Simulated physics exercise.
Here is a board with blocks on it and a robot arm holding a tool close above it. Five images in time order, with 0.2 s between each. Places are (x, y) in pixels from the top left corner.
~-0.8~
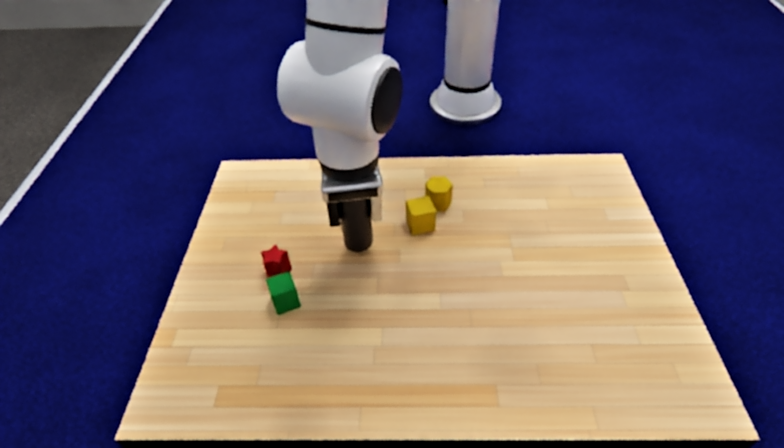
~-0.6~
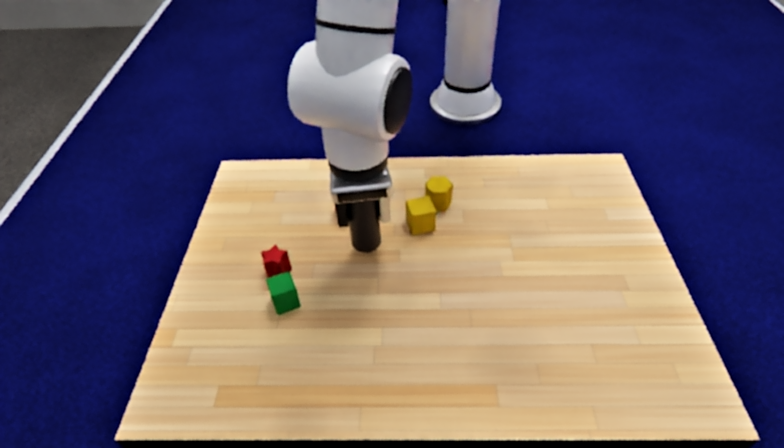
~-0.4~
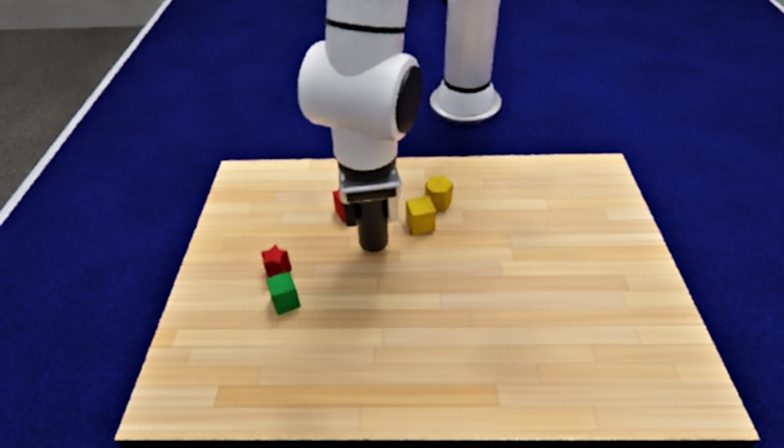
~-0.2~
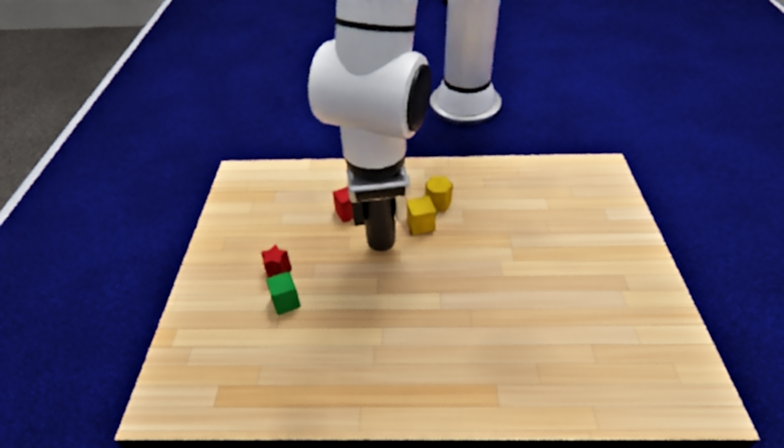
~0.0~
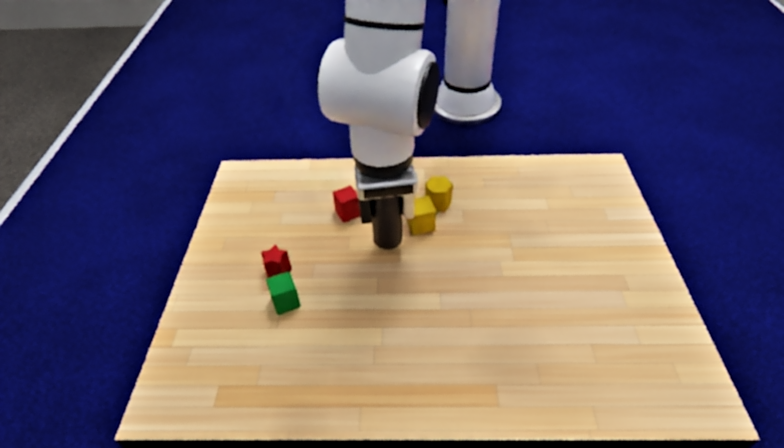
In this clip, a robot arm holding a dark tool just above a wooden board moves slowly to the right toward a yellow block, revealing a red block behind it, while the red, green and yellow blocks stay still.
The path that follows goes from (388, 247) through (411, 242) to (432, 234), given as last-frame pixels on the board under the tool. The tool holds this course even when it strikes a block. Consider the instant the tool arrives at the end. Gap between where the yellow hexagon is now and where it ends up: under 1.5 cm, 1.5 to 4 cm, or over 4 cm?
It goes under 1.5 cm.
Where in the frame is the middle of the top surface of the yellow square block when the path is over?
That would be at about pixel (431, 196).
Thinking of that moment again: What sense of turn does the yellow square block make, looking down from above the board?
Looking down: Anticlockwise.
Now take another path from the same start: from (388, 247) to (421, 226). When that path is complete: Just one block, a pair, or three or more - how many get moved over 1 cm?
The answer is two blocks.
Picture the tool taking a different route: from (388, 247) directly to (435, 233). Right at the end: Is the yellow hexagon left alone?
No, that is not what happens.
On the path given first. Halfway along, tool (411, 235); yellow square block (424, 203), turned 15° anticlockwise.
At the end, tool (432, 227); red square block still; yellow square block (431, 196), turned 60° anticlockwise; yellow hexagon (439, 180), turned 15° clockwise.
